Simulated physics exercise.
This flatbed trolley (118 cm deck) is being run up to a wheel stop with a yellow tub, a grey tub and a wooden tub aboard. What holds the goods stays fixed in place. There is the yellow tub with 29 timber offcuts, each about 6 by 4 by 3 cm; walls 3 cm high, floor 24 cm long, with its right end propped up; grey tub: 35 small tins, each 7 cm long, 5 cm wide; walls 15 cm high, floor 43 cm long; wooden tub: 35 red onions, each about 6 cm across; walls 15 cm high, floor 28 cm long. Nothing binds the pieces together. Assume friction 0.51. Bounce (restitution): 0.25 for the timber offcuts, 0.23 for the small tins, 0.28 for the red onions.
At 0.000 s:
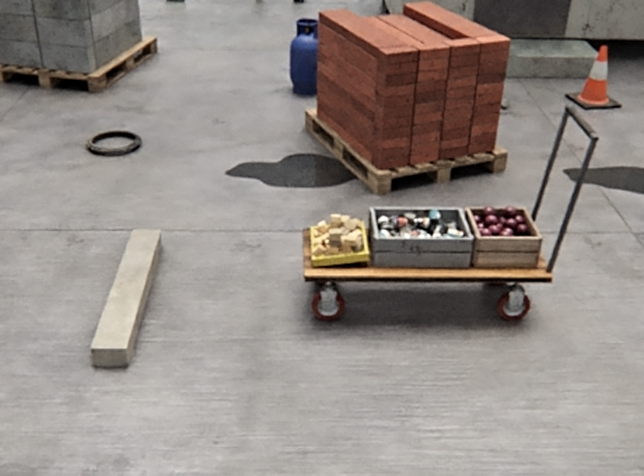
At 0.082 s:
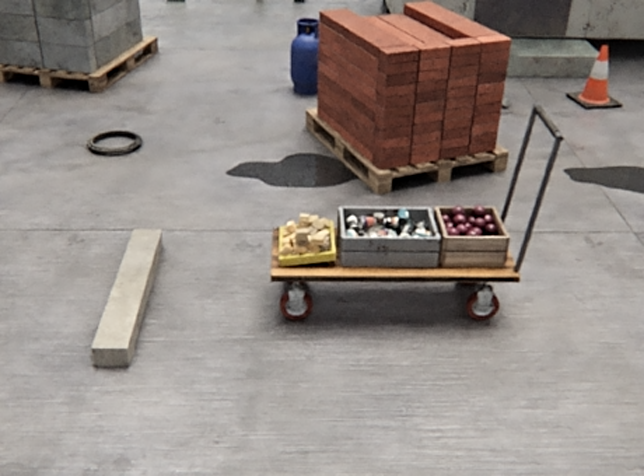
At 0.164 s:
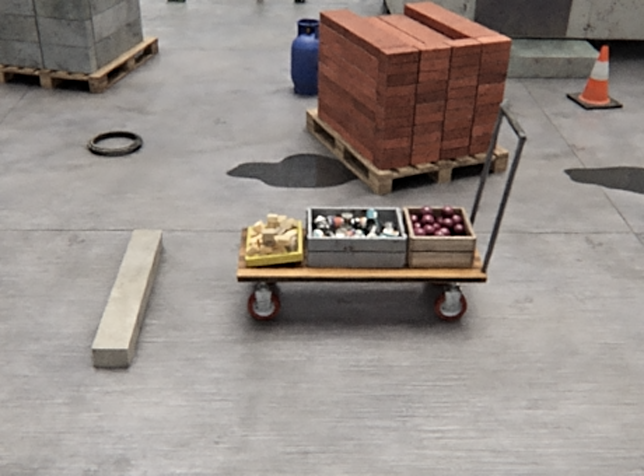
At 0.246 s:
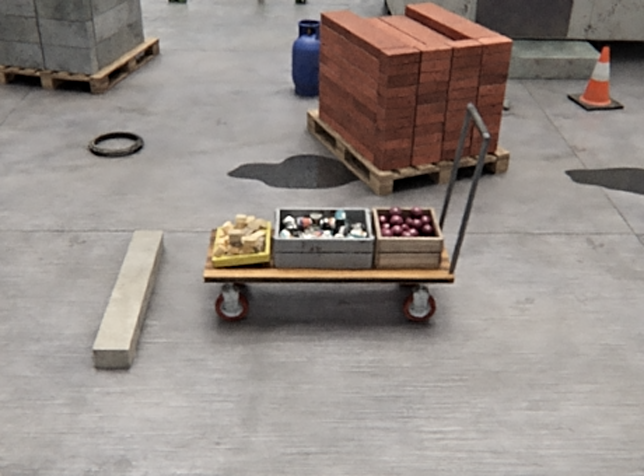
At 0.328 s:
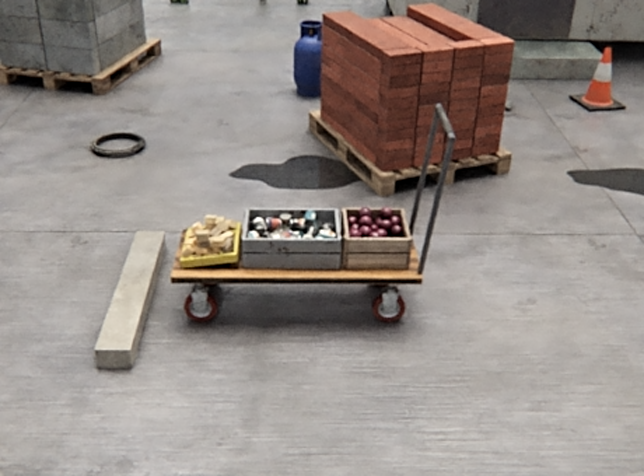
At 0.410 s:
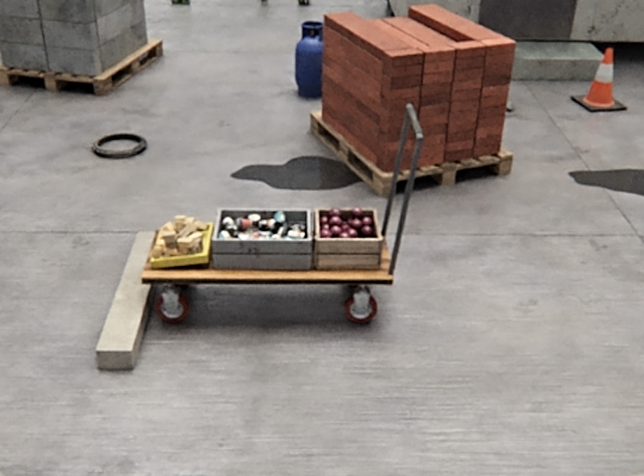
A flatbed trolley carrying three loaded tubs rolls left across the floor to a wheel stop.
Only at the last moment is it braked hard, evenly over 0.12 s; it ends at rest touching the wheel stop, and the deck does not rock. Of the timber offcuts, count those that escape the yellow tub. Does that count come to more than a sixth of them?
Yes.
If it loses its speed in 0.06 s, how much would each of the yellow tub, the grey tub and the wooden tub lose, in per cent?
You'd end up with yellow tub at 40 %, grey tub at 0 % and wooden tub at 0 %.
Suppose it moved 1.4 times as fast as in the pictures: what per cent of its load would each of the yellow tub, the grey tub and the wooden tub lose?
Yellow tub 40, grey tub 0, wooden tub 0 per cent.
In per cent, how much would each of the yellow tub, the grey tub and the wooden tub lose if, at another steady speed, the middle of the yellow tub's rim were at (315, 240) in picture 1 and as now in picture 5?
In that case you'd see yellow tub at 30, grey tub at 0 and wooden tub at 0 percent.
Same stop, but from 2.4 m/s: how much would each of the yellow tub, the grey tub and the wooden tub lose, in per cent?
Yellow tub 40 %, grey tub 0 %, wooden tub 0 %.
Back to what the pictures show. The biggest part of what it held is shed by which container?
That would be the yellow tub.
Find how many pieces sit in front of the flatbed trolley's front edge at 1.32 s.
Roughly 12 pieces.
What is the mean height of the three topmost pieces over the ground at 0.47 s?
Height, averaged: Around 46 cm.
After 0.47 s, yellow tub 29 in, 0 out, grey tub 35 in, 0 out and wooden tub 35 in, 0 out.
After 0.59 s, yellow tub 20 in, 9 out, grey tub 35 in, 0 out and wooden tub 35 in, 0 out.
After 0.82 s, yellow tub 18 in, 11 out, grey tub 35 in, 0 out and wooden tub 35 in, 0 out.
Outcome (at 1.32 s), yellow tub 18 in, 11 out, grey tub 35 in, 0 out and wooden tub 35 in, 0 out. Asked share, 11 of 29, 38 per cent.
